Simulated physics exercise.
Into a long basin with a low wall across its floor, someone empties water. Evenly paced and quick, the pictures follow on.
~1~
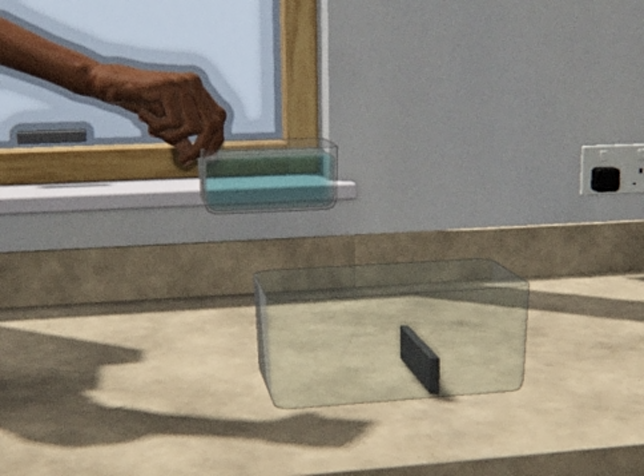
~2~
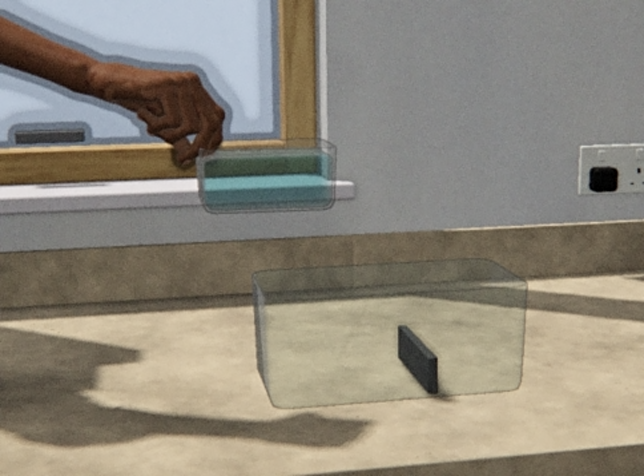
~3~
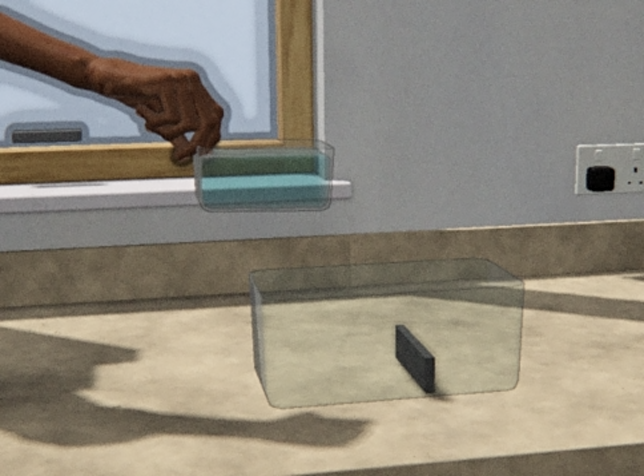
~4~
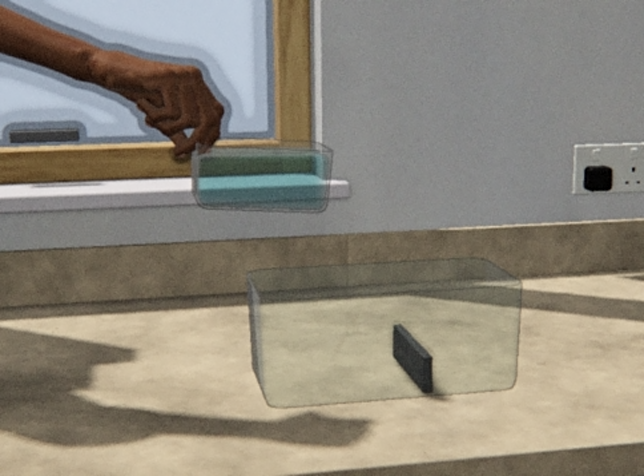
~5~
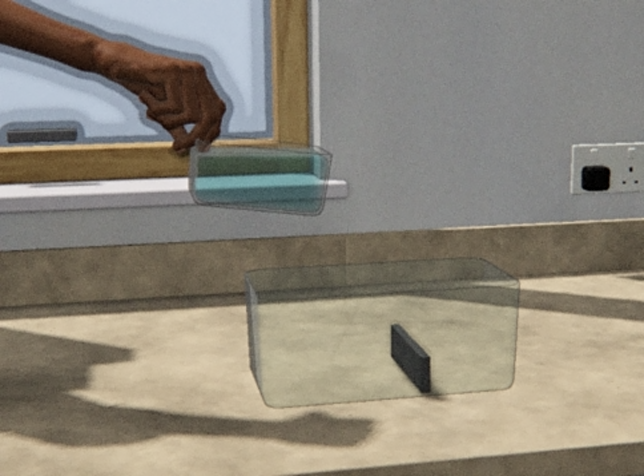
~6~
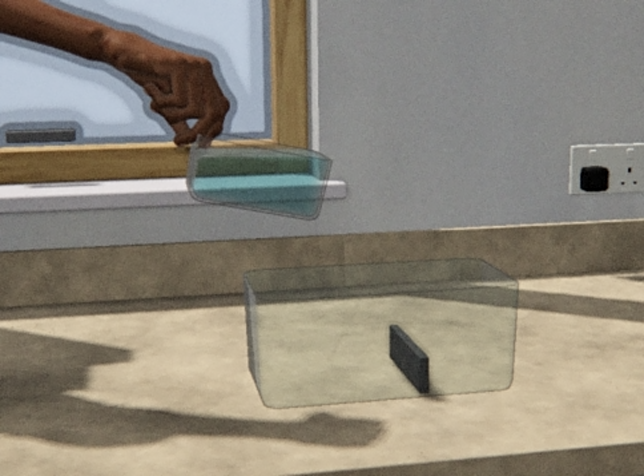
A brown hand reaches in from the left in front of a wood-framed window, above a sunlit beige counter by a grey wall, seen from slightly above. It holds a small clear container of teal water over a long transparent basin with a low dark wall across its floor, a socket at right. The hand slowly tilts the container down to the right as the view drifts slightly right.
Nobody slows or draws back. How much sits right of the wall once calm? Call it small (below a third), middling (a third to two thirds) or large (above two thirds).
Small.
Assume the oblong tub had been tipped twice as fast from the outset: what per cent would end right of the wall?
I'd put it at some 10 percent.
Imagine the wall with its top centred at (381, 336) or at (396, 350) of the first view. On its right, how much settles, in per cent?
65 per cent, then 55 per cent, roughly.
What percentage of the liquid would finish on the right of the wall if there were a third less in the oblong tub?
Estimate: Close to 5 per cent.
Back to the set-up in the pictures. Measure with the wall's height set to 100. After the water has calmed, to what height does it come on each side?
I'd put the left at about 60 and the right at about 20.
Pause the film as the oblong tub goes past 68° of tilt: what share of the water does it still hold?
Close to 35 parts in a hundred remain.
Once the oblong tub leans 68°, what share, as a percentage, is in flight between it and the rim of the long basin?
Airborne share: Approx. 35 %.
A moment on, the oblong tub is tipped part way and 37 per cent is still to pour, 26 is left of the wall and 2 right of it.
Next, the oblong tub is tipped right over and 6 per cent is still to pour, 78 is left of the wall and 10 right of it.
Then the oblong tub is tipped right over and 0 per cent is still to pour, 85 is left of the wall and 14 right of it.
Later the oblong tub is tipped right over and 0 per cent is still to pour, 84 is left of the wall and 14 right of it.
Finally, 84 per cent lies left of the wall, 14 right of it and 2 outside.
